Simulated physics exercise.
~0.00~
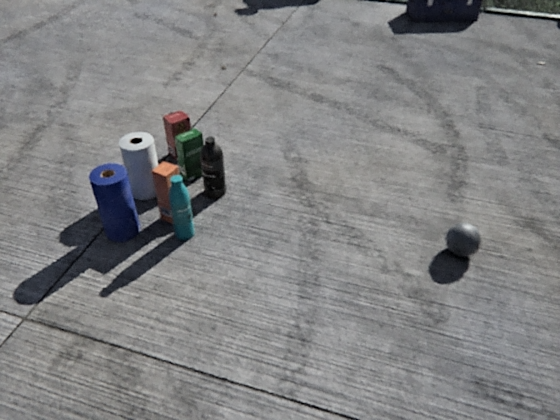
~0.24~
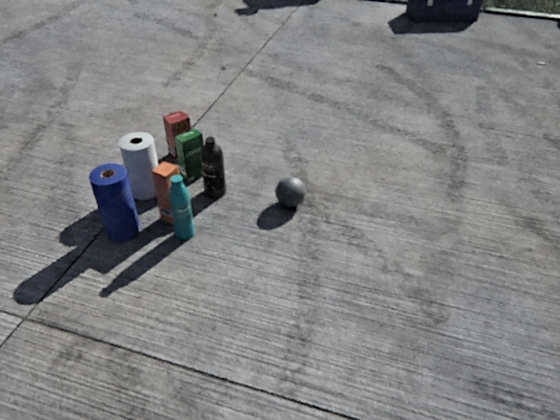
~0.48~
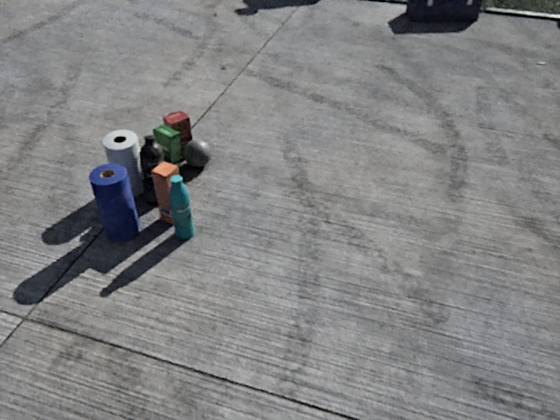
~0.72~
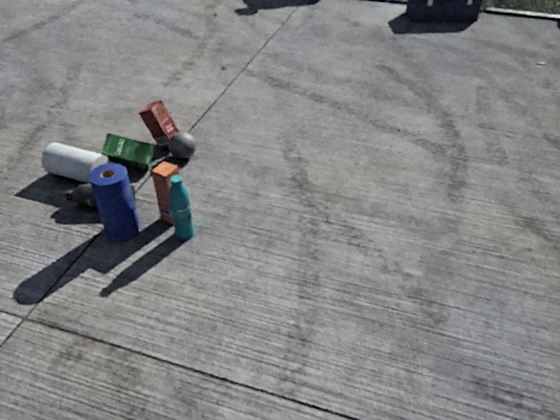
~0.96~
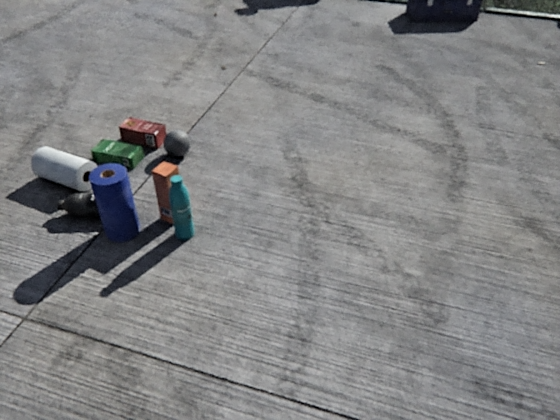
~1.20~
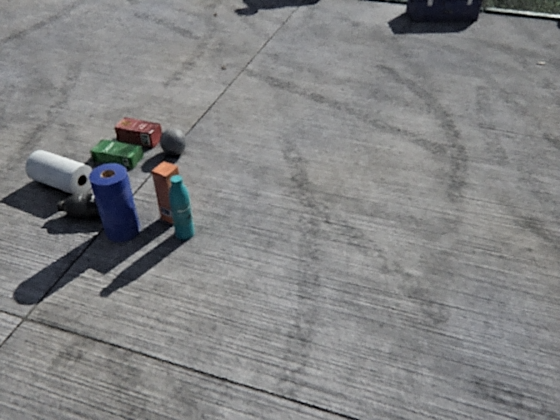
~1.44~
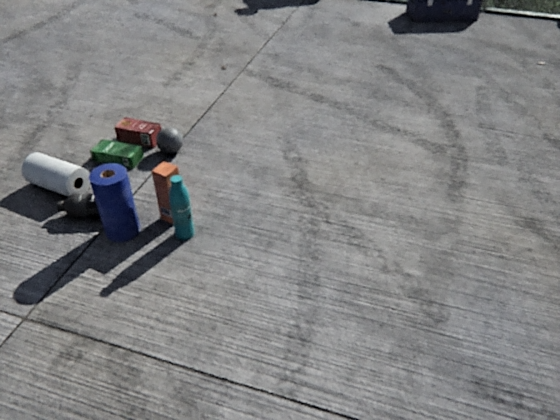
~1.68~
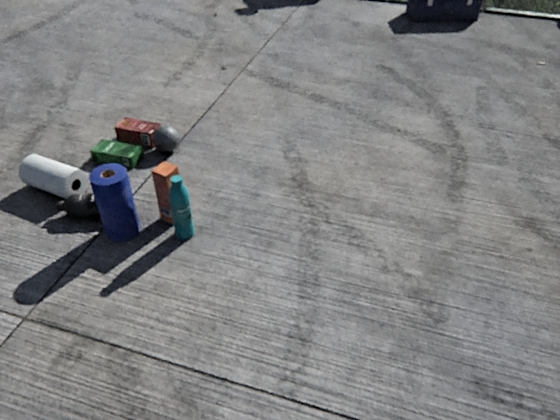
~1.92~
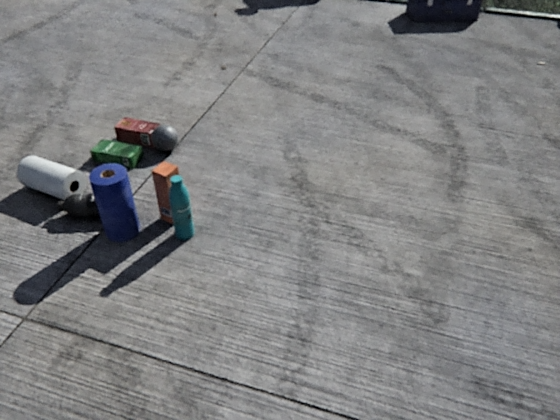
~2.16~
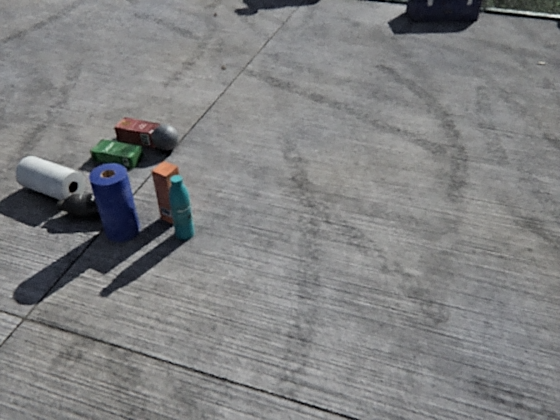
A grey ball rolled left across the concrete into a cluster of bottles, cartons and rolls, knocking over the black bottle, white roll, green carton and red carton, then slowed beside the red one while the blue roll, orange carton and turquoise bottle stayed standing.
